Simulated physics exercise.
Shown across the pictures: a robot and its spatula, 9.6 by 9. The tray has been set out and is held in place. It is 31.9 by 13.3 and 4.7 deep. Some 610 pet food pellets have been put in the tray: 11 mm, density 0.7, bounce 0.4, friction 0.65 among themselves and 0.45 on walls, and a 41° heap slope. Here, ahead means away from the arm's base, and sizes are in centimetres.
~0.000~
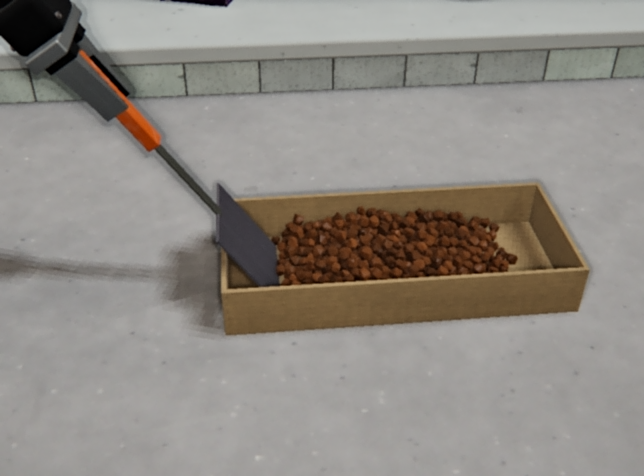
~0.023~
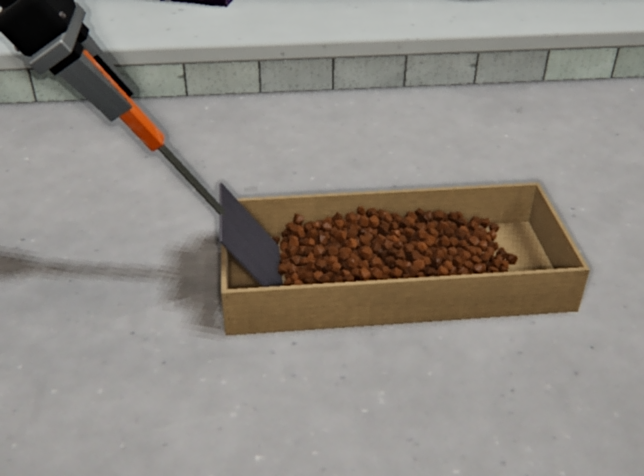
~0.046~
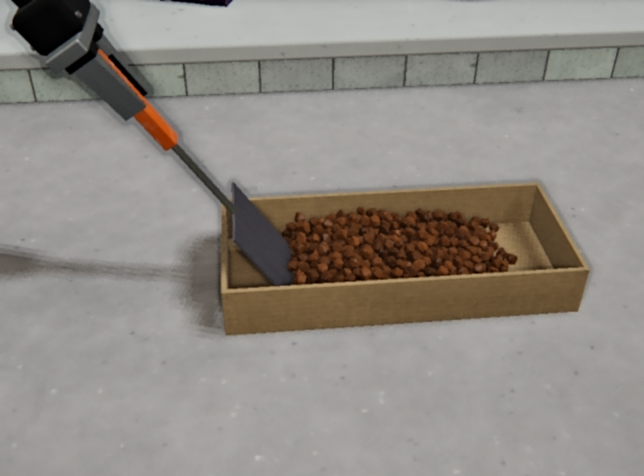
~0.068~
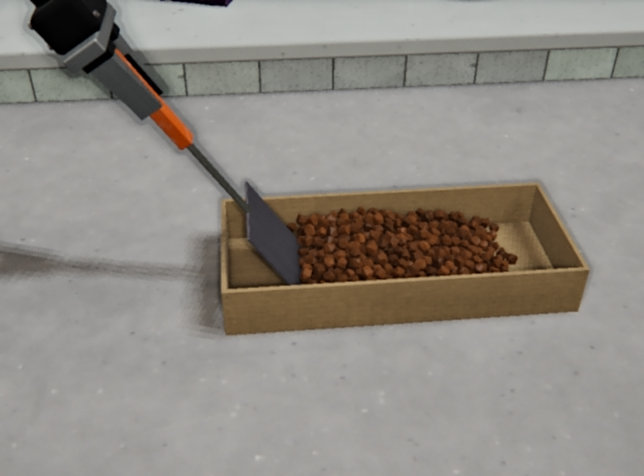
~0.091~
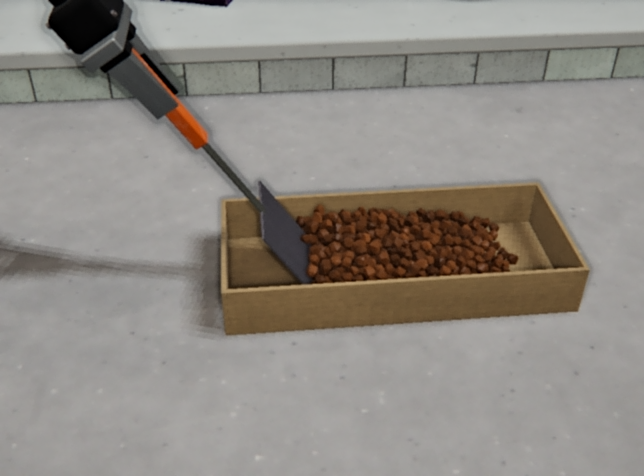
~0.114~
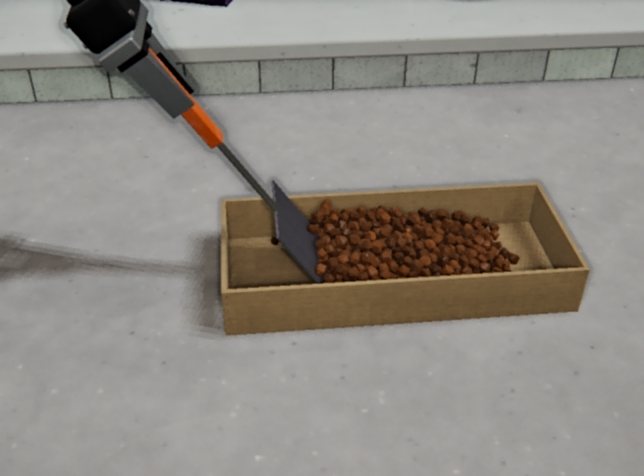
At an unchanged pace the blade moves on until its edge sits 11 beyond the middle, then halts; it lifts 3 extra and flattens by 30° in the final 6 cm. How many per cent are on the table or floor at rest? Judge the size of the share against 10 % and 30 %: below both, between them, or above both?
Below both.
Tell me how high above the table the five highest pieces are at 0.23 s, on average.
Roughly 6 cm.
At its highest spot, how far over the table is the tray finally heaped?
Height at the end: Around 8.0 cm.
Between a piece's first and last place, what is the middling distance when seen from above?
I'd estimate close to 8 centimetres.
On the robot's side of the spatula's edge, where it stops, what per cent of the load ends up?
I'd guess around 50 in a hundred.
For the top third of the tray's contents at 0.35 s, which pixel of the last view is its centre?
(457, 222).
After 0.23 s, sloping 57°, highest piece 6 above the table; 606 in the tray.
After 0.35 s, sloping 48°, highest piece 9 above the table; 606 in the tray.
After 0.60 s, sloping 27°, highest piece 8 above the table; 571 in the tray, 28 on the table or floor, 7 on the blade or in flight.
After 1.65 s, sloping 27°, highest piece 8 above the table; 569 in the tray, 35 on the table or floor, 2 on the blade or in flight.
At rest, 569 in the tray, 35 on the table or floor, 2 on the blade or in flight. That is 6 % on the table or floor.
